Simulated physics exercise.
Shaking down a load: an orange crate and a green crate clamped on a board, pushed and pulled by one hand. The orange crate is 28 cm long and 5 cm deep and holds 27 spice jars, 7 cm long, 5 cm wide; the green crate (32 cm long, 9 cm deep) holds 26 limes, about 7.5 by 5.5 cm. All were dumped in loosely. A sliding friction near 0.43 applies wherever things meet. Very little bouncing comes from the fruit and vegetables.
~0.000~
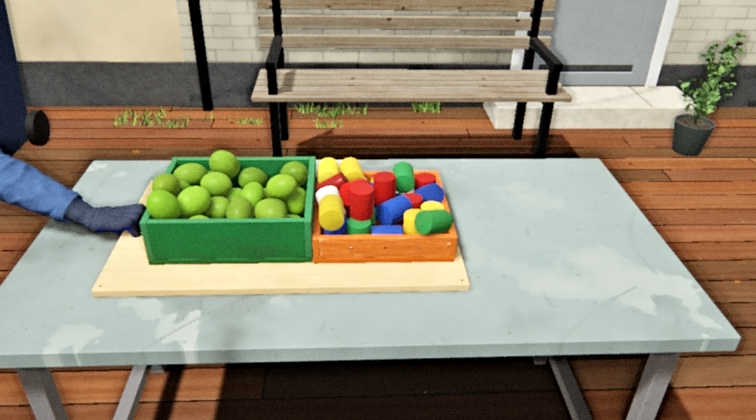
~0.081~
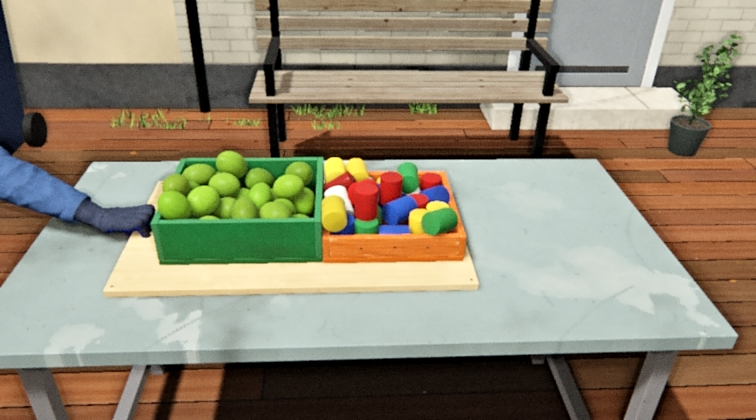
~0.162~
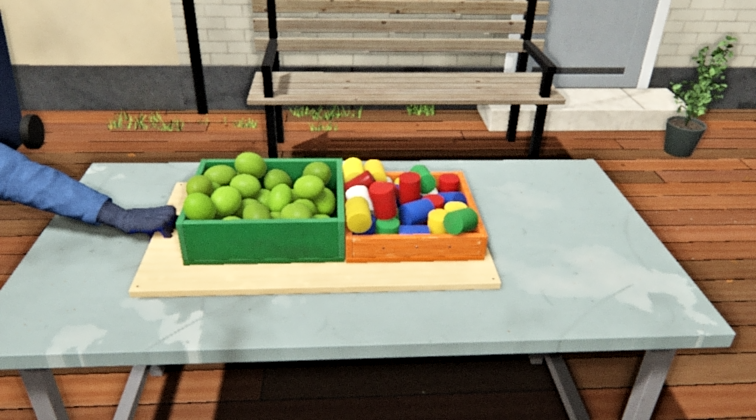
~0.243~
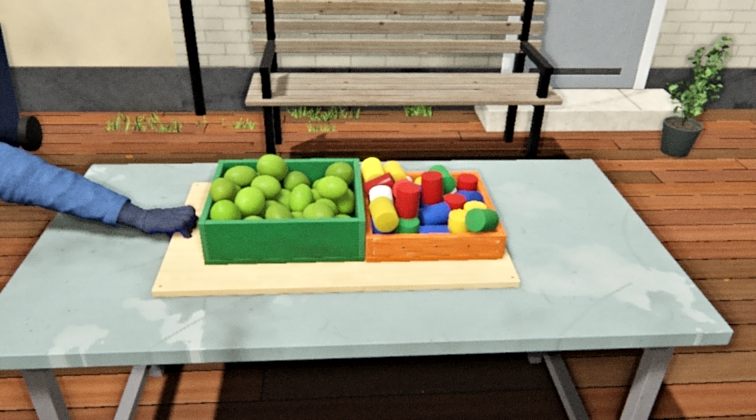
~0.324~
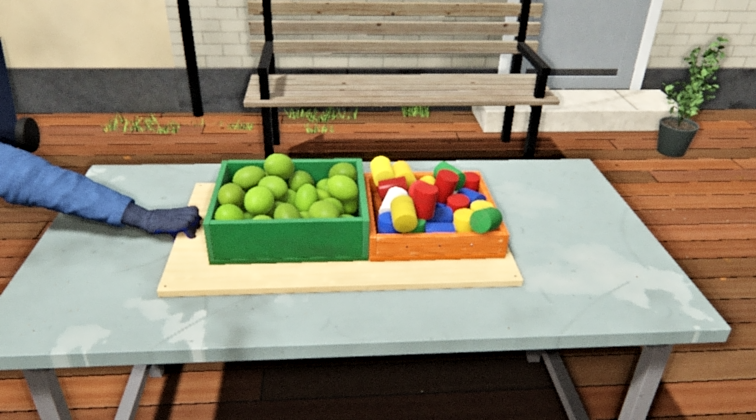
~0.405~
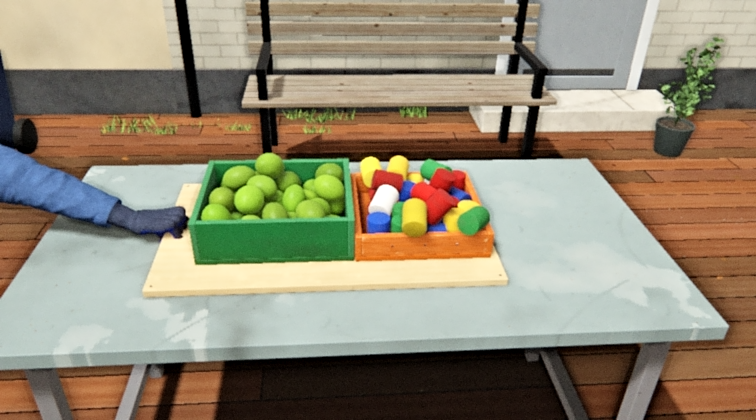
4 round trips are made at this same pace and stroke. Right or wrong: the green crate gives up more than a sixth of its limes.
Wrong.
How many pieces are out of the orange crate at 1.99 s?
Roughly 6 for the orange crate.
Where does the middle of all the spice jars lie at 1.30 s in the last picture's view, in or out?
(390, 206).
After 0.80 s, orange crate 25 in, 2 out and green crate 26 in, 0 out.
After 1.30 s, orange crate 23 in, 4 out and green crate 26 in, 0 out.
After 1.99 s, orange crate 21 in, 6 out and green crate 26 in, 0 out.
Outcome (at 2.89 s), orange crate 19 in, 8 out and green crate 26 in, 0 out. Asked share, 0 of 26, 0 per cent.
